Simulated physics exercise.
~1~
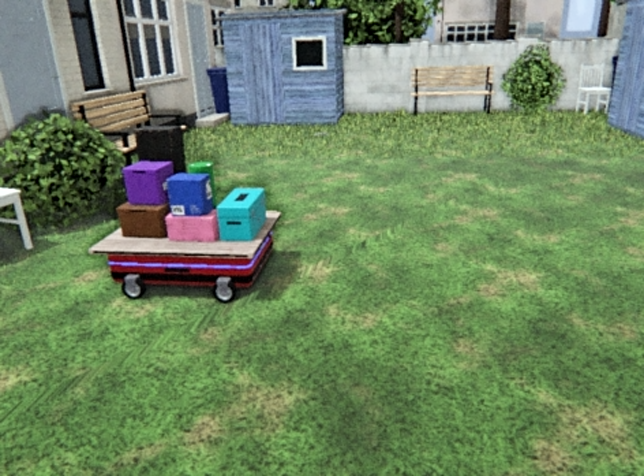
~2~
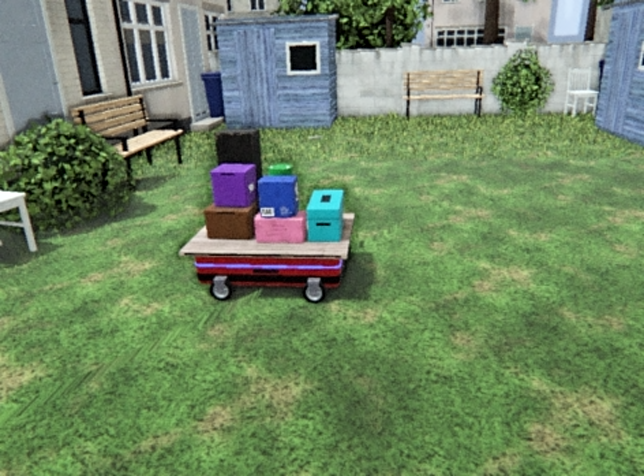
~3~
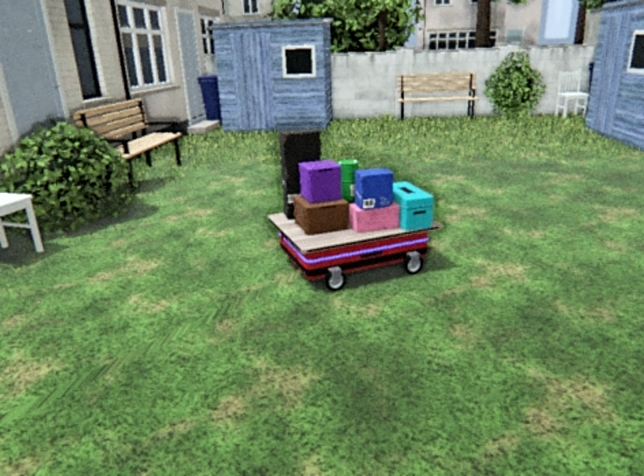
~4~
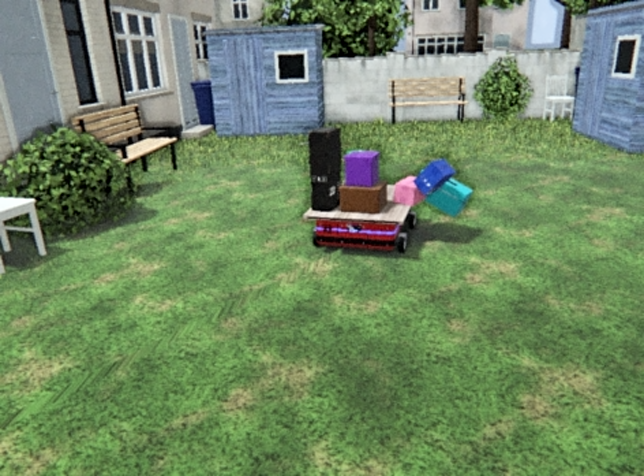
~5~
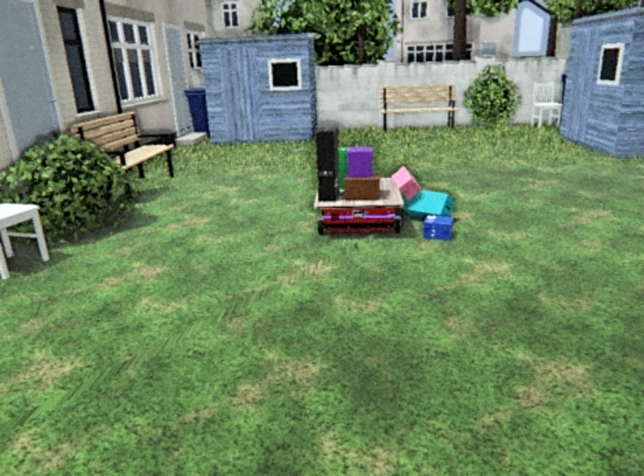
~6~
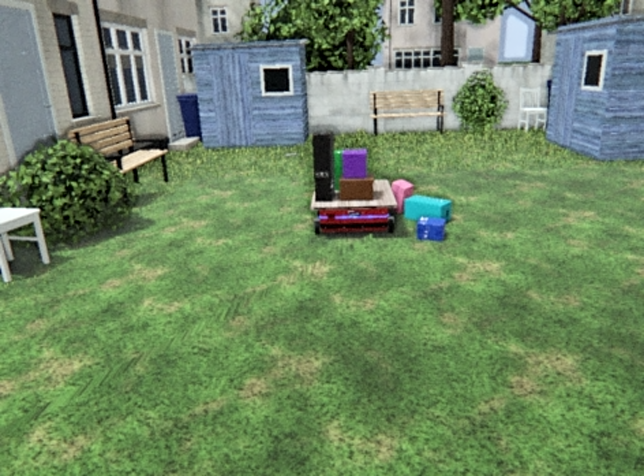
In a grassy yard with blue sheds and benches, a flat cart loaded with colourful boxes rolls right and curves away; the turquoise, pink and blue boxes tumble off its right side onto the grass, while the black, purple and brown ones remain aboard as it stops.
